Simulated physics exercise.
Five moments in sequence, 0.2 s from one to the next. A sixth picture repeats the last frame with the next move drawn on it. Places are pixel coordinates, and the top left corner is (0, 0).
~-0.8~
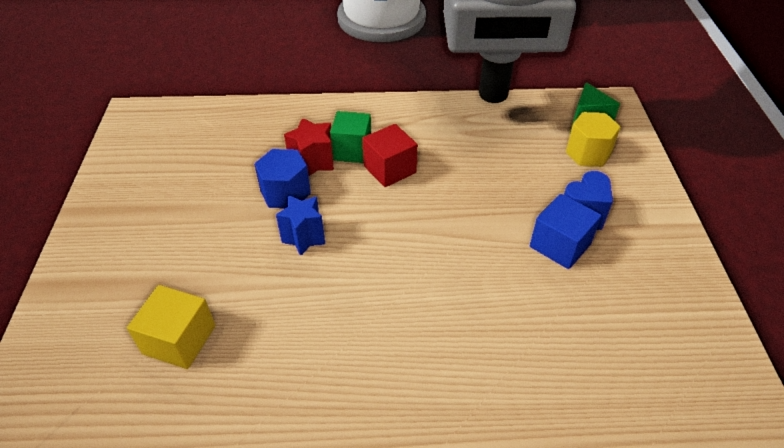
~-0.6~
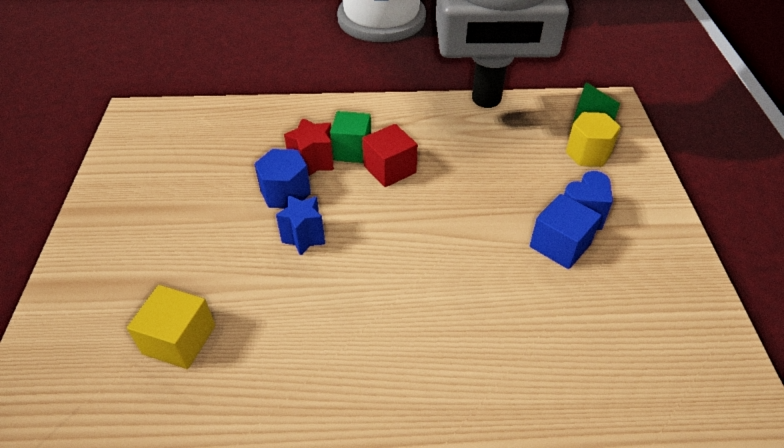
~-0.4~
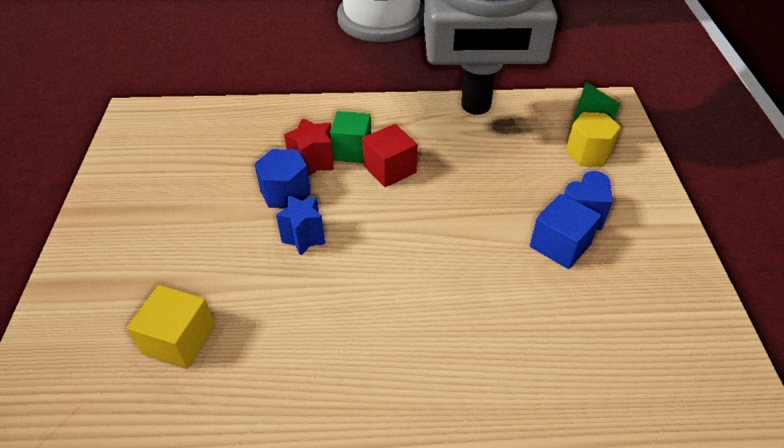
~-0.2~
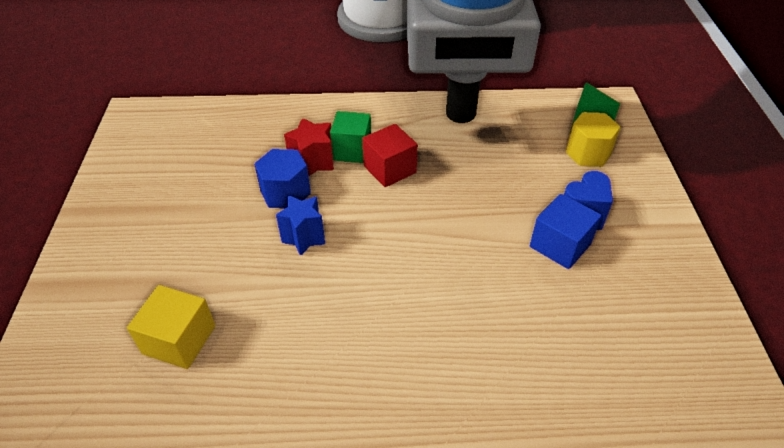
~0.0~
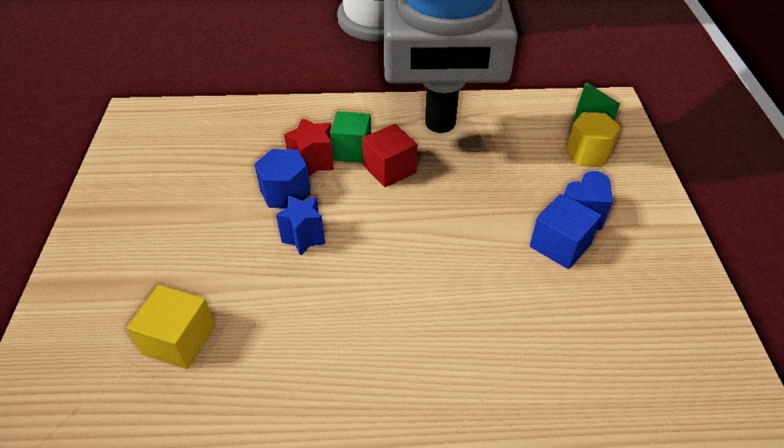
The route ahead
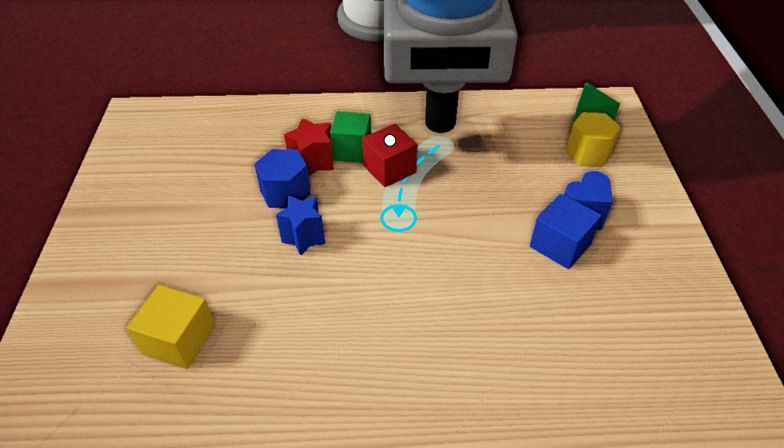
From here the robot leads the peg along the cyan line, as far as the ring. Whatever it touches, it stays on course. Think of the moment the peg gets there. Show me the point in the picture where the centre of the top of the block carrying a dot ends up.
Its top centre lands on (365, 153).
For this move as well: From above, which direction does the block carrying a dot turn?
Prediction: Clockwise.
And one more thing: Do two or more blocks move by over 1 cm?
I believe not.
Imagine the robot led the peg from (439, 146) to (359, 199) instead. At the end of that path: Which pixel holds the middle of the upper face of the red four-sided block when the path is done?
Its top middle: (319, 168).
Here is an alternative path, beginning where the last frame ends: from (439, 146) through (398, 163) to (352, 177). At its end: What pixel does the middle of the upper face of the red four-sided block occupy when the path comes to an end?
The point I'd pick in the picture is (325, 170).
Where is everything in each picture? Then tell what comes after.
The first frame shows peg's lower end at (493, 96); green four-sided block at (351, 122); red four-sided block at (390, 140).
The second frame shows peg at (486, 101); blocks still.
The third frame shows peg at (476, 107); blocks still.
The fourth frame shows peg at (461, 115); blocks still.
The fifth frame shows peg at (440, 125); green four-sided block at (351, 122); red four-sided block at (390, 140).
Drawn move, from (439, 146) by way of (416, 165) and (401, 189) to (399, 218); the dot is on the red four-sided block.
On the path given first. One third of the way, peg at (416, 144); red four-sided block at (381, 145).
Two thirds of the way, peg at (402, 168); red four-sided block at (366, 153), turned 50° clockwise.
At the end, peg at (399, 197); green four-sided block still; red four-sided block at (366, 153), turned 50° clockwise.
